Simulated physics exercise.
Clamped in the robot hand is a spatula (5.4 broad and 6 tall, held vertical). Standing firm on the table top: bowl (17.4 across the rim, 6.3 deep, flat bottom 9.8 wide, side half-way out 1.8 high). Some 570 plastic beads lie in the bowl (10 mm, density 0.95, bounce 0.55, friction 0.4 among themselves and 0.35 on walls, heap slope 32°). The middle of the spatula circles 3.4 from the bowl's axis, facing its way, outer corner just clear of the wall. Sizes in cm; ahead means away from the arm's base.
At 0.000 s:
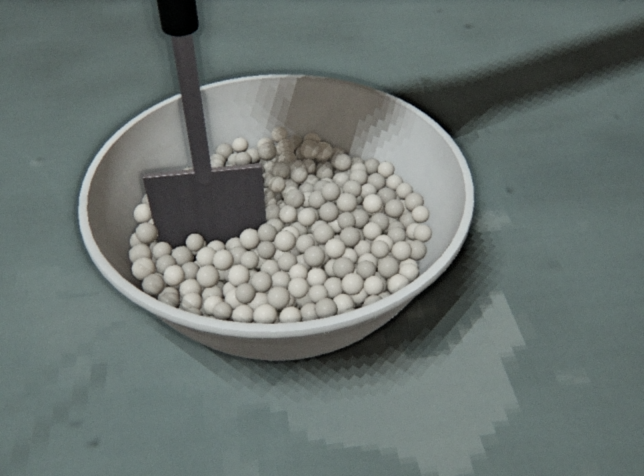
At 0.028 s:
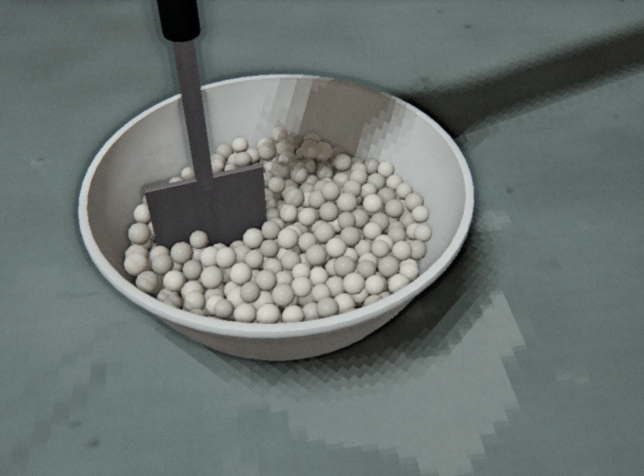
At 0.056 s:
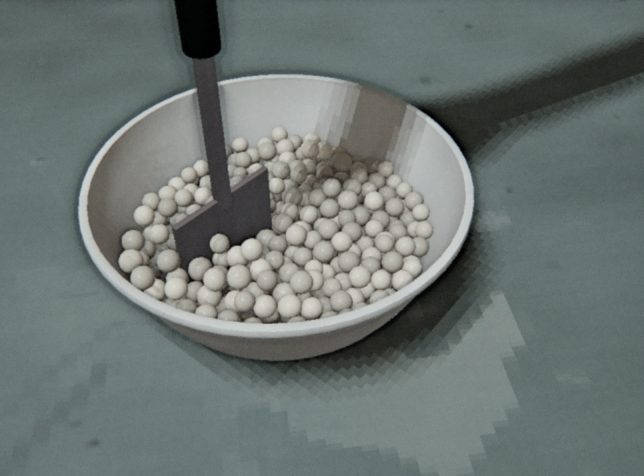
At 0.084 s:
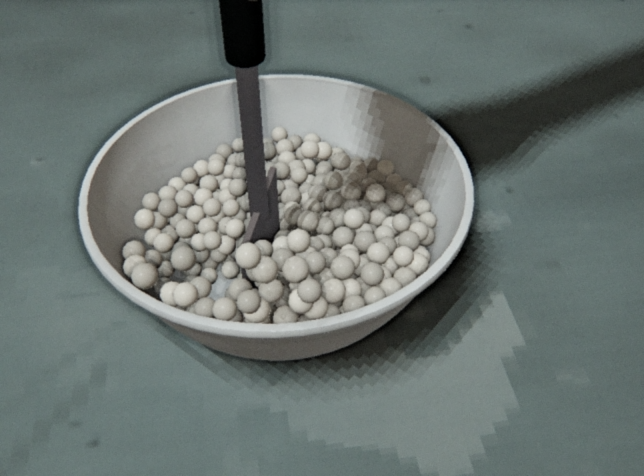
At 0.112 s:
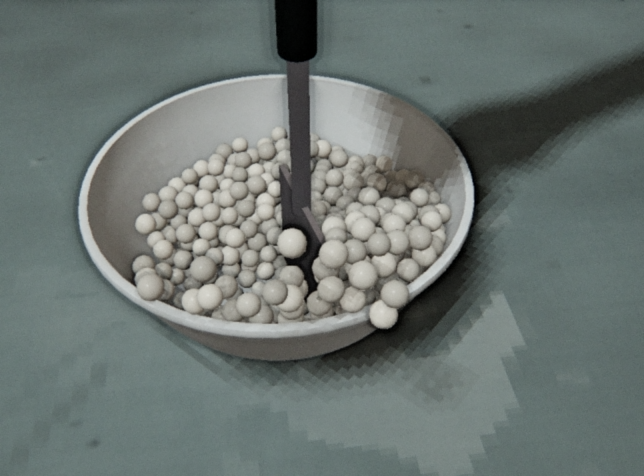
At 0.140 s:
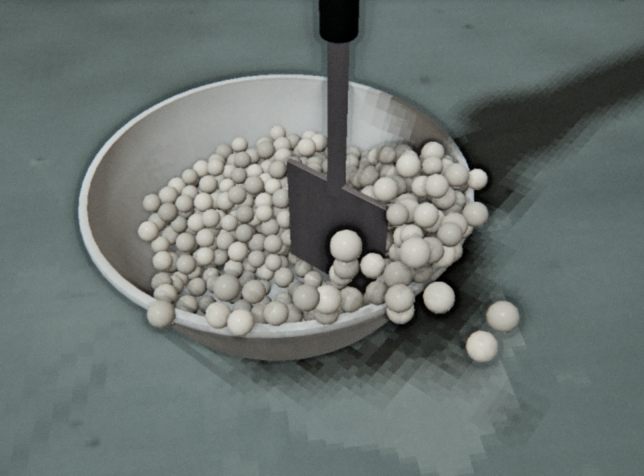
A white bowl of pale beads sat on a table while a dark spatula, held upright, swept through them from left to right, turning as it pushed some over the right rim onto the table.
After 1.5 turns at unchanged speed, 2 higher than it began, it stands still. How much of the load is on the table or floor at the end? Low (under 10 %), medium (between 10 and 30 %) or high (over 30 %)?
On the table or floor the share is high, over 30 %.
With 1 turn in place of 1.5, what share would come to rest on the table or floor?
In that case some 30 per cent.
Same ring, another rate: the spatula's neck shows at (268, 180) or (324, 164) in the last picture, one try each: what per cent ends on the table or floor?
Some 20 and 40 per cent.
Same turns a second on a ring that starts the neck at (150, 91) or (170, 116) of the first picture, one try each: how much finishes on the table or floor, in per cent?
About 0 and 20 per cent.
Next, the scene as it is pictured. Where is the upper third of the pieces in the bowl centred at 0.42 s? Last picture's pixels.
At about (276, 292).
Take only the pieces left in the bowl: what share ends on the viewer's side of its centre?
About 50 per cent.
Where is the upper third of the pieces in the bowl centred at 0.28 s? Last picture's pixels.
Around (216, 133).
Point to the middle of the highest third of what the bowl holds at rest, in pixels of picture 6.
Around (306, 231).
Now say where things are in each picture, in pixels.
Spatula neck at (199, 143), 0° round; upper third of the load around (288, 221), from x 140 to 425, top at y 135; 573 in the bowl, in the first frame.
Spatula neck at (200, 150), 11° round; upper third of the load around (286, 227), from x 135 to 425, top at y 135, in the second frame.
Spatula neck at (218, 169), 40° round; upper third of the load around (288, 244), from x 130 to 425, top at y 135, in the third frame.
Spatula neck at (256, 179), 71° round; upper third of the load around (313, 255), from x 135 to 430, top at y 135; 572 in the bowl, 1 in flight or on the tool, in the fourth frame.
Spatula neck at (301, 174), 103° round; upper third of the load around (356, 240), from x 145 to 440, top at y 135; 567 in the bowl, 6 in flight or on the tool, in the fifth frame.
Spatula neck at (337, 155), 134° round; upper third of the load around (395, 206), from x 150 to 505, top at y 135; 553 in the bowl, 20 in flight or on the tool, in the sixth frame.
By 0.28 s, 287° round, highest piece 12 above the table; 430 in the bowl, 27 on the table or floor, 116 in flight or on the tool.
By 0.42 s, 81° round, highest piece 10 above the table; 359 in the bowl, 161 on the table or floor, 53 in flight or on the tool.
By 0.68 s, 180° round, highest piece 5 above the table; 337 in the bowl, 236 on the table or floor.
By 1.38 s, 180° round, highest piece 5 above the table; 337 in the bowl, 236 on the table or floor.
Final count, 337 in the bowl, 236 on the table or floor. That is 41 % on the table or floor.
